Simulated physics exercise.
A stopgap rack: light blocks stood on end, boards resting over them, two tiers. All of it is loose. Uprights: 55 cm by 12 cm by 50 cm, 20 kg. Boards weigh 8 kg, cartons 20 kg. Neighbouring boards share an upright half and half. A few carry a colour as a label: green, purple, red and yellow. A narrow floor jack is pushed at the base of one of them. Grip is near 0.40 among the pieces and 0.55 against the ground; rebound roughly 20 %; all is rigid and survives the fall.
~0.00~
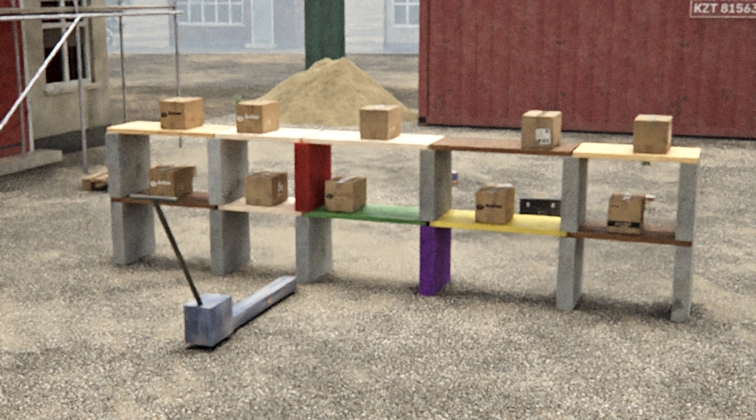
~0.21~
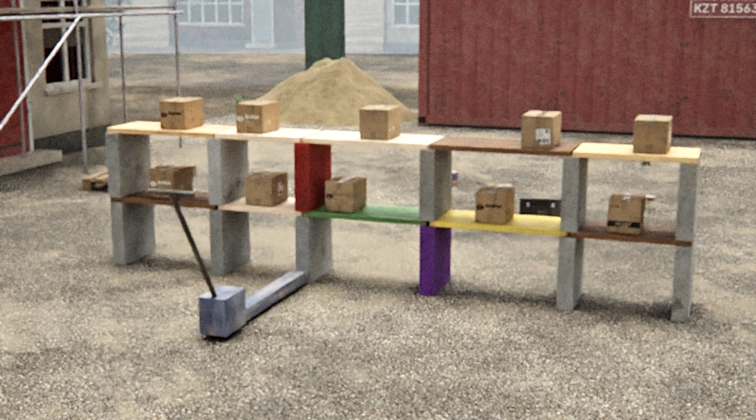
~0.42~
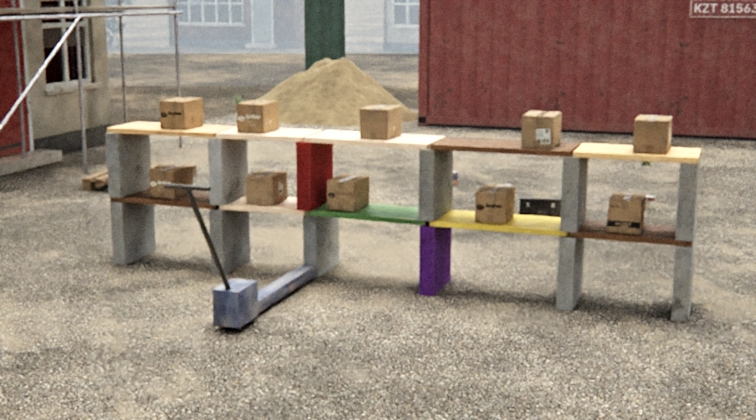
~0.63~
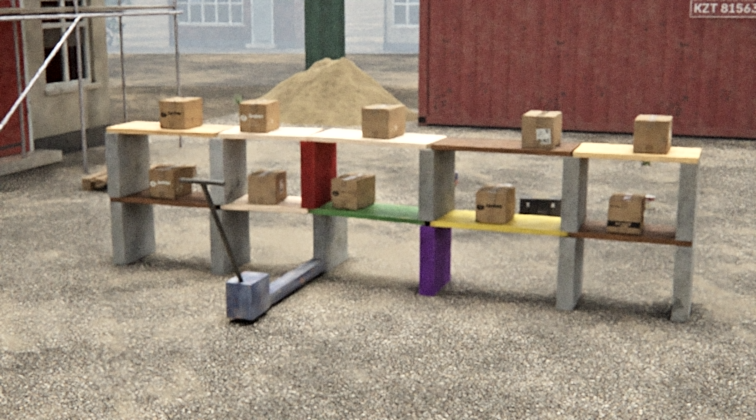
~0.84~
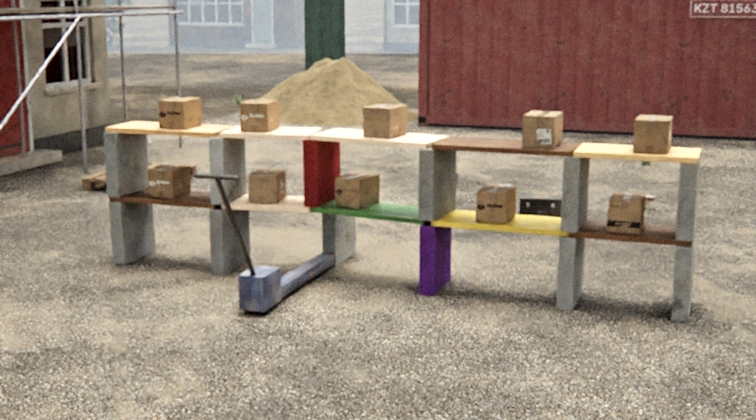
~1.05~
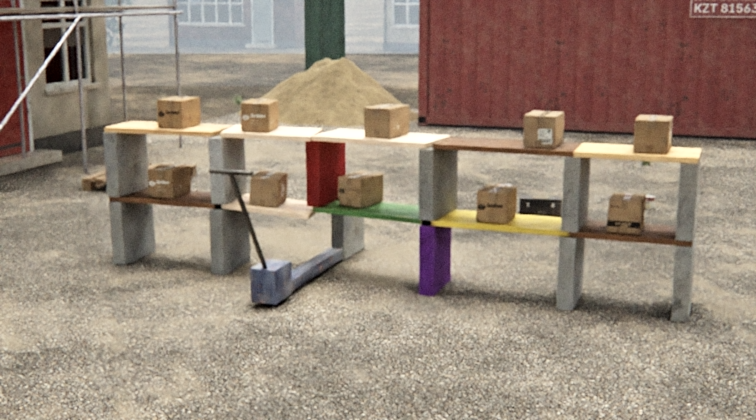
A two-tier rack of loose blocks and boards holding cardboard boxes, its lower upright below the red block shifting right as a floor jack pushes in.
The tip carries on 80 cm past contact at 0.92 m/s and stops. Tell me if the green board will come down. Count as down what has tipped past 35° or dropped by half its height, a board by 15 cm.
The green board falls.
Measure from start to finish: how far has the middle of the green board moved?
Roughly 35 cm away.
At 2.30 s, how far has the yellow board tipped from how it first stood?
About 0°.
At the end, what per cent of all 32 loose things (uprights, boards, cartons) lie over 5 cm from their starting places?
It is 60 per cent.
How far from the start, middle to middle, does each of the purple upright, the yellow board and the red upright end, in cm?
Purple 0, yellow 0, red 70.
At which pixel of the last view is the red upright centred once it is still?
At about (353, 250).
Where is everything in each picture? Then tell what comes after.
In the first frame (places mark the middle of the side facing us), jack tip (292, 283) 23 cm short; green board (373, 210); red upright (320, 173); purple upright (443, 254); nothing disturbed.
The second frame shows jack tip (302, 277) 37 mm short; green board (373, 210).
The third frame shows jack tip (312, 270) 16 cm in; green board (375, 210) shifted 24 mm; red upright (322, 172) shifted 39 mm; 6 disturbed, none down.
The fourth frame shows jack tip (321, 265) 35 cm in; green board (377, 209) shifted 6 cm; red upright (326, 171) shifted 12 cm; 10 disturbed, none down.
The fifth frame shows jack tip (330, 259) 54 cm in; green board (378, 208) shifted 10 cm; red upright (329, 169) shifted 18 cm; 15 disturbed, none down.
The sixth frame shows jack tip (339, 254) 74 cm in; green board (380, 208) shifted 14 cm; red upright (333, 169) shifted 26 cm; yellow board (498, 229); steepest lean 5°, the board at (264, 212); 17 disturbed, none down.
After 1.28 s, 4 of the 32 pieces down; green board leaning 24°, 19 cm lower; red upright leaning 29°.
After 1.54 s, 9 of the 32 pieces down; green board leaning 36°, 25 cm lower; red upright on its side.
After 2.30 s, 9 of the 32 pieces down; green board leaning 33°, 26 cm lower; red upright on its side.
After 2.68 s, 17 of the 32 pieces down; green board leaning 33°, 26 cm lower; red upright on its side.
At rest (3.8 s), 17 of the 32 pieces down; green board leaning 33°, 26 cm lower; red upright on its side; purple upright leaning 4°. As the last picture would show them, middles, green board near (390, 240), red upright near (353, 250).
